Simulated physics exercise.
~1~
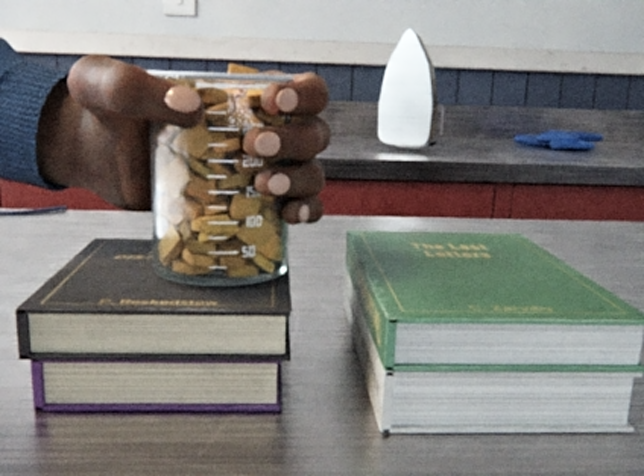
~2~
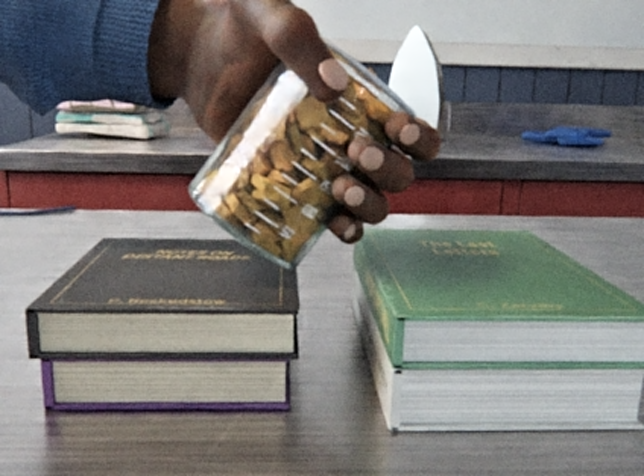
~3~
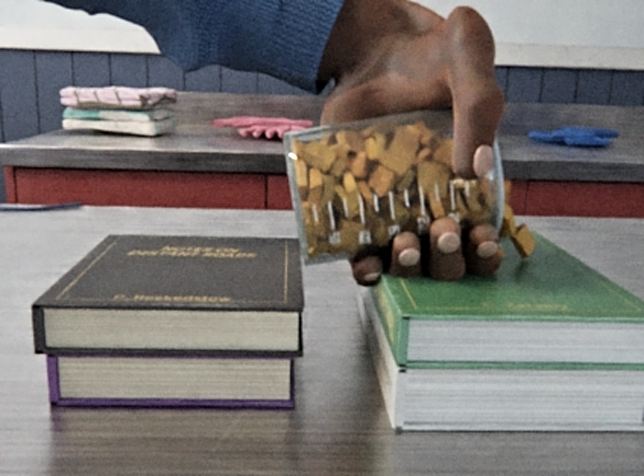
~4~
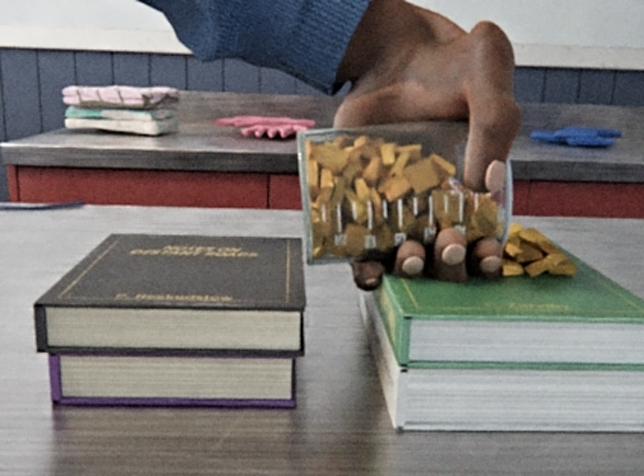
A hand in a blue knitted sleeve grips a clear beaker full of golden-brown cereal squares, holding it upright above a pair of stacked books, black over purple, on the left of a grey table. Seen from the front by a slightly swaying camera, a green-covered book pile stands at right, with a white pointed object, folded cloths and pink and blue items on a counter behind. The hand carries the beaker rightward, tilting it with everything still inside. It tips nearly flat over the green book, and a few squares slip out. Finally the beaker lies sideways on the pile's edge, still held, mostly full beside a small heap.
